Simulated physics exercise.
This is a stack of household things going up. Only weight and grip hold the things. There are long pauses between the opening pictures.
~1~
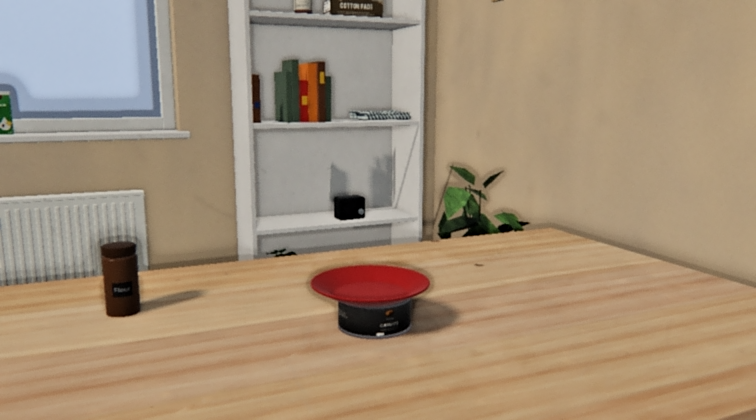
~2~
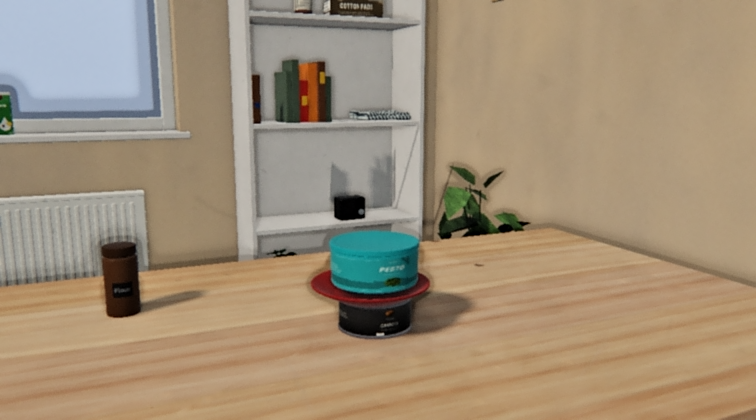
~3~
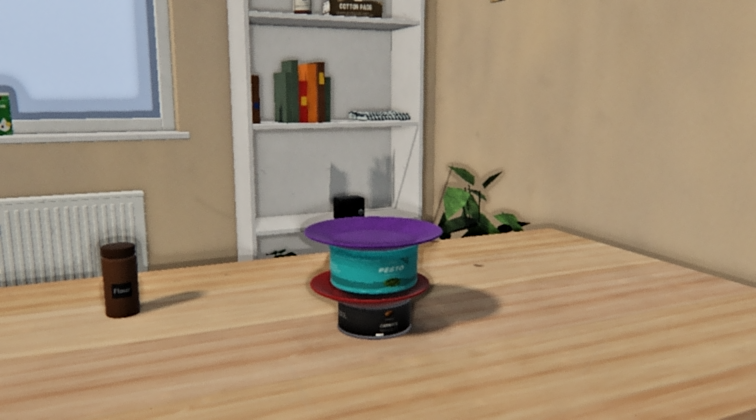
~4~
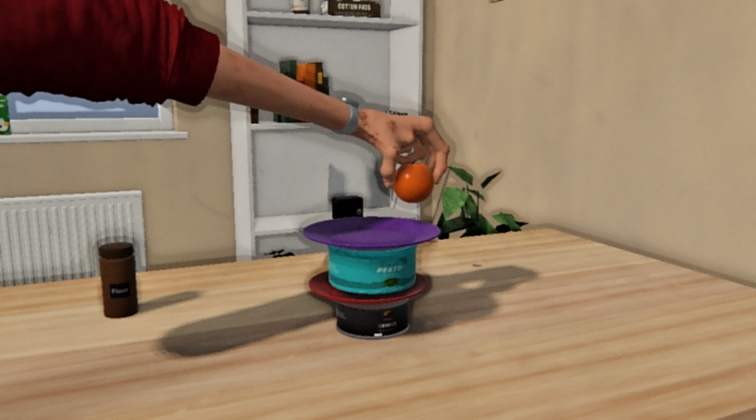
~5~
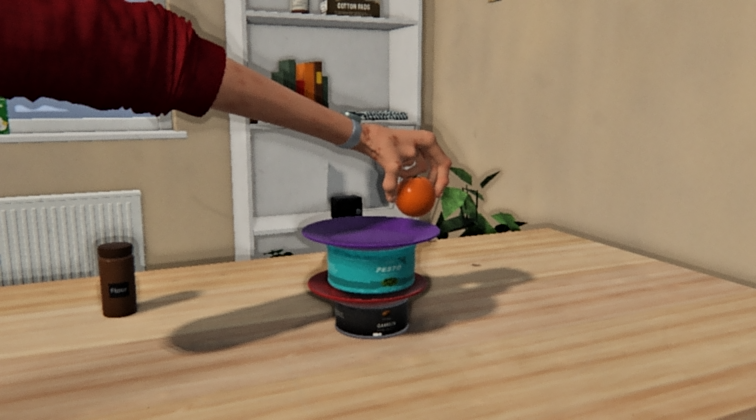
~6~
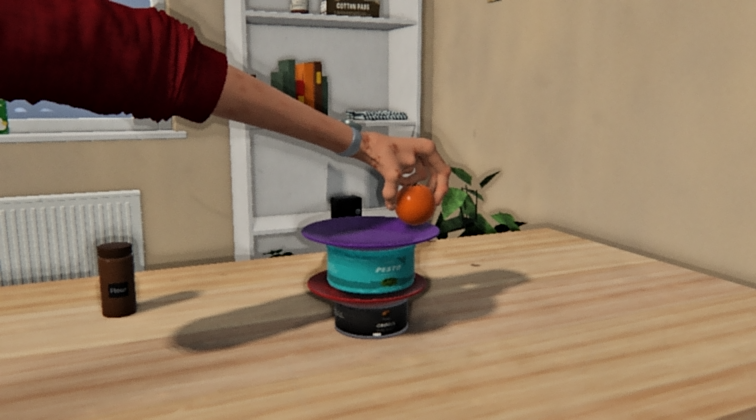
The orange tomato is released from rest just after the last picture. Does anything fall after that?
Here the pile holds.
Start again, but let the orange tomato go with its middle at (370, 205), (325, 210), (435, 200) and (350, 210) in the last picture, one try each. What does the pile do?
First try: It holds; second try: It keeps its balance; third try: It gives way; fourth try: It keeps its balance.
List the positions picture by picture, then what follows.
In the first picture, the last thing is not in view yet.
In the second picture, the last thing is not in view yet; turquoise tub (375, 260).
In the third picture, the last thing is not in view yet; black tub (374, 310).
The fourth picture shows on its way; orange tomato (413, 182); brown shaker (119, 280).
The fifth picture shows on its way; orange tomato (415, 196).
The sixth picture shows in place under the hand; orange tomato (415, 204); purple plate (370, 235).
Then, 0.40 s past the last view, nothing moves.
Then, 1.40 s past the last view, orange tomato resting near (415, 205).
Finally, all 6 still in place. Final places as the last picture's camera would see them, orange tomato near (417, 205). The pile keeps its balance.
